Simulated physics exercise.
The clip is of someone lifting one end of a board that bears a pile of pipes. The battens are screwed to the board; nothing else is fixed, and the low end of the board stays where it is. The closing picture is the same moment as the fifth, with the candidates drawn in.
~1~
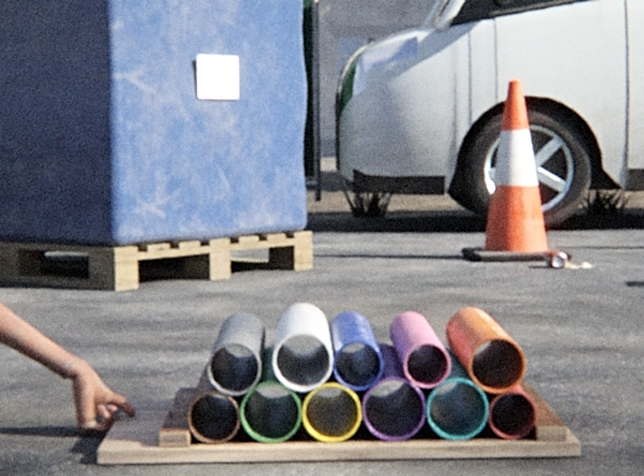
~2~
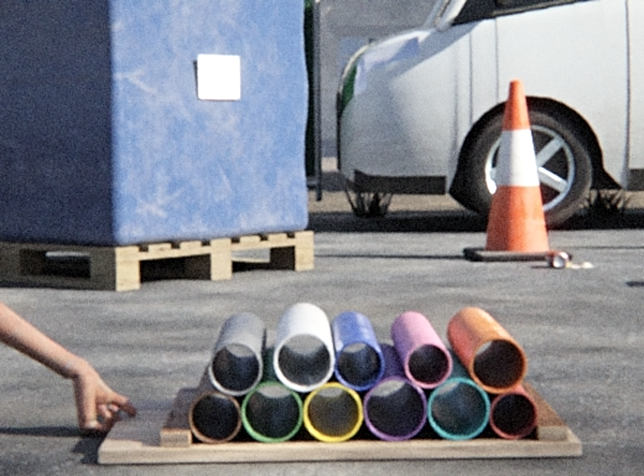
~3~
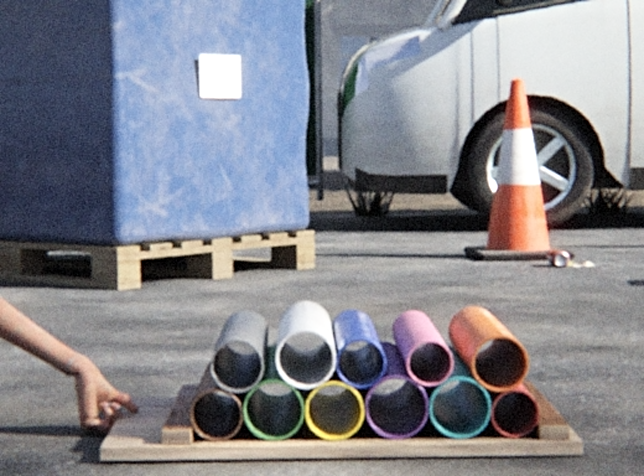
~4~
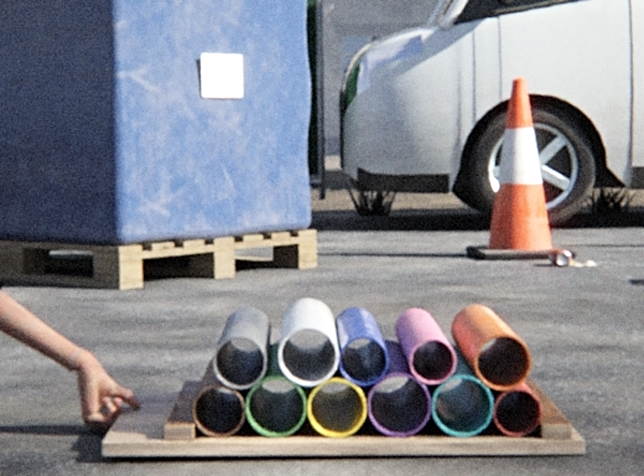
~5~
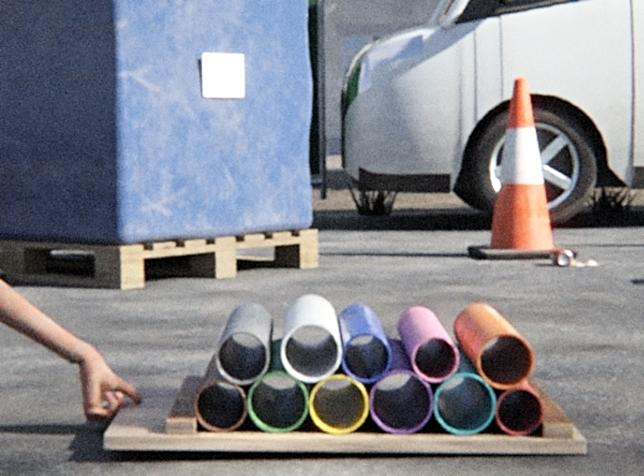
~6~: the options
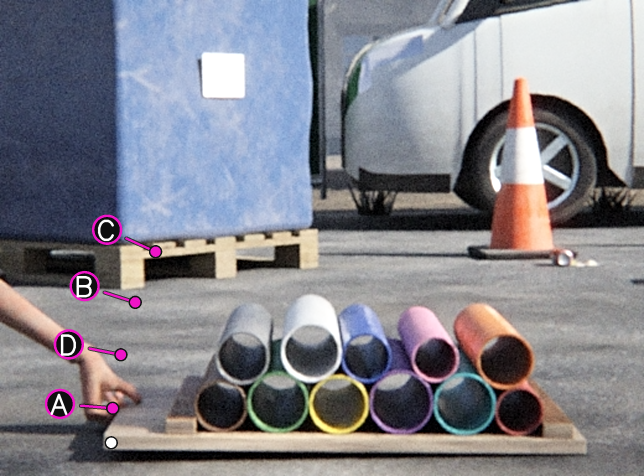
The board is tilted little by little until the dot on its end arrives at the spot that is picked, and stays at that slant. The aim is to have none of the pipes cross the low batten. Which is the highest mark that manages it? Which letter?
The answer is mark D.
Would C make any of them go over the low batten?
At C: Yes.
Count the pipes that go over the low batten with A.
At A the number is none.
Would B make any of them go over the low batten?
At B: Yes.
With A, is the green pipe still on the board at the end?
Yes, with A.
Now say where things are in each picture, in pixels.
Green pipe (271, 413); yellow pipe (332, 413); purple pipe (394, 410), in the first picture.
Purple pipe (395, 409); turquoise pipe (458, 409), in the second picture.
Board (338, 417); brown pipe (216, 415); green pipe (274, 410); blue pipe (361, 363), in the third picture.
Board (340, 414); brown pipe (219, 412); green pipe (276, 407), in the fourth picture.
Board (342, 411); brown pipe (221, 407); green pipe (278, 403), in the fifth picture.
On the marked copy, A at (113, 408); B at (135, 303); C at (156, 252); D at (121, 355); the white dot at (111, 443).
With D. Early on, board at 11°.
Further on, board at 12°.
At the end, board at 12°, none over the low batten.
As for the rest, A none over the low batten; B one over the low batten (orange); C one over the low batten (orange).
